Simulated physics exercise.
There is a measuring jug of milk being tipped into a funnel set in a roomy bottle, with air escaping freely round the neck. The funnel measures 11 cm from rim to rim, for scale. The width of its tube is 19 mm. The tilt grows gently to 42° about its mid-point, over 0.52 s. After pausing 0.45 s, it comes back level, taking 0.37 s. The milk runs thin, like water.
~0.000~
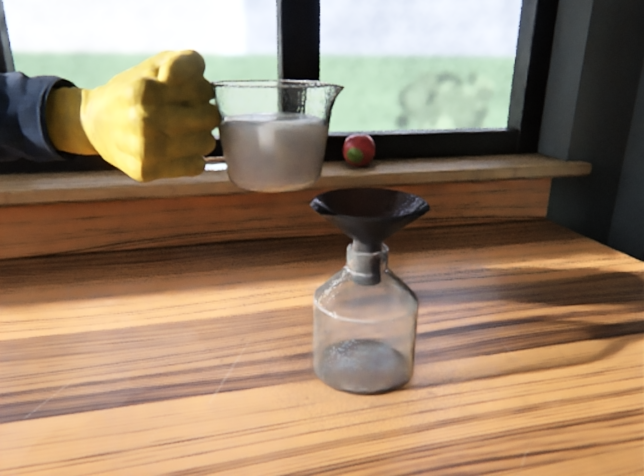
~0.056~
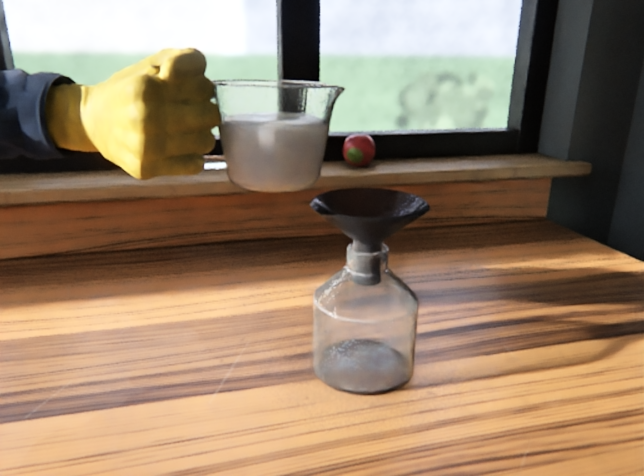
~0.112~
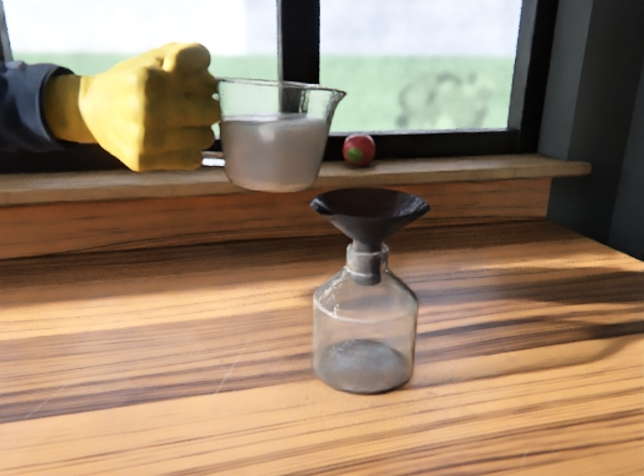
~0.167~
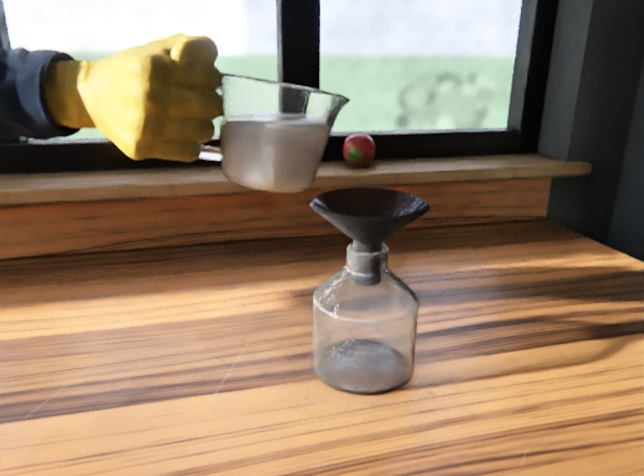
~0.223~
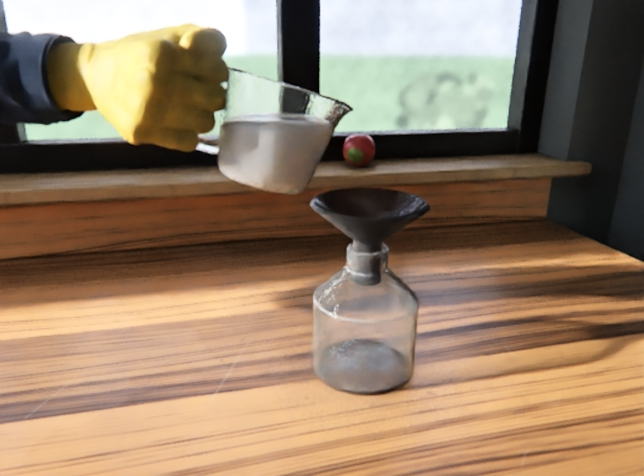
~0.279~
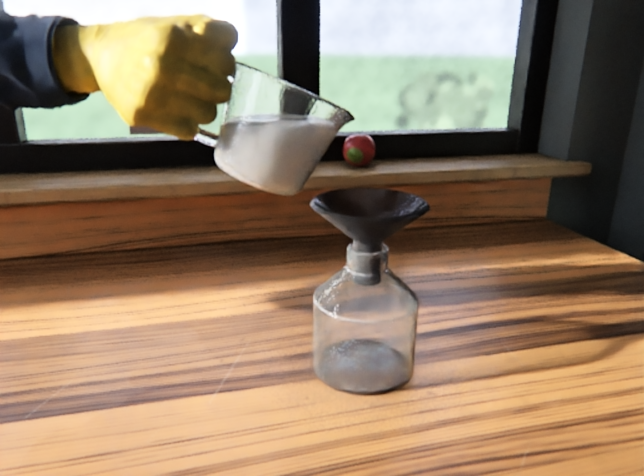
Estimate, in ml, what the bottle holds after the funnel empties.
70 ml.
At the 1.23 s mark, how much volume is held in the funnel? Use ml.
25 ml, roughly.
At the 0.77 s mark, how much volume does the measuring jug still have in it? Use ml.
Roughly 320 ml is still in there.
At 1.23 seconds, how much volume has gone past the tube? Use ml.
I'd put it at around 40 ml.
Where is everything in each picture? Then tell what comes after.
In the first frame, it leans 0°; its right rim is at (344, 85); the milk meets the walls at (233, 118) and (309, 117); the funnel's rim runs from (317, 211) to (419, 205).
In the second frame, it leans 1°; its right rim is at (344, 87); the milk meets the walls at (232, 118) and (310, 117).
In the third frame, it leans 5°; its right rim is at (347, 91); the milk meets the walls at (233, 118) and (311, 118).
In the fourth frame, it leans 10°; its right rim is at (350, 99); the milk meets the walls at (236, 118) and (313, 118).
In the fifth frame, it leans 16°; its right rim is at (352, 108); the milk meets the walls at (235, 120) and (316, 119).
In the sixth frame, it leans 23°; its right rim is at (354, 118); the milk meets the walls at (233, 122) and (321, 121).
Then, 0.56 s in, the tilt is 42° and 0 ml has passed the tube, 5 ml is in the funnel, 345 ml in the measuring jug and 0 ml has missed.
Then, 0.77 s in, the tilt is 42° and 10 ml has passed the tube, 30 ml is in the funnel, 315 ml in the measuring jug and 0 ml has missed.
Then, 0.99 s in, the tilt is 42° and 20 ml has passed the tube, 35 ml is in the funnel, 295 ml in the measuring jug and 10 ml has missed.
Then, 1.23 s in, the tilt is 9° and 45 ml has passed the tube, 25 ml is in the funnel, 290 ml in the measuring jug and 10 ml has missed.
Finally, 70 ml has passed the tube, 0 ml is in the funnel, 290 ml in the measuring jug and 10 ml has missed.
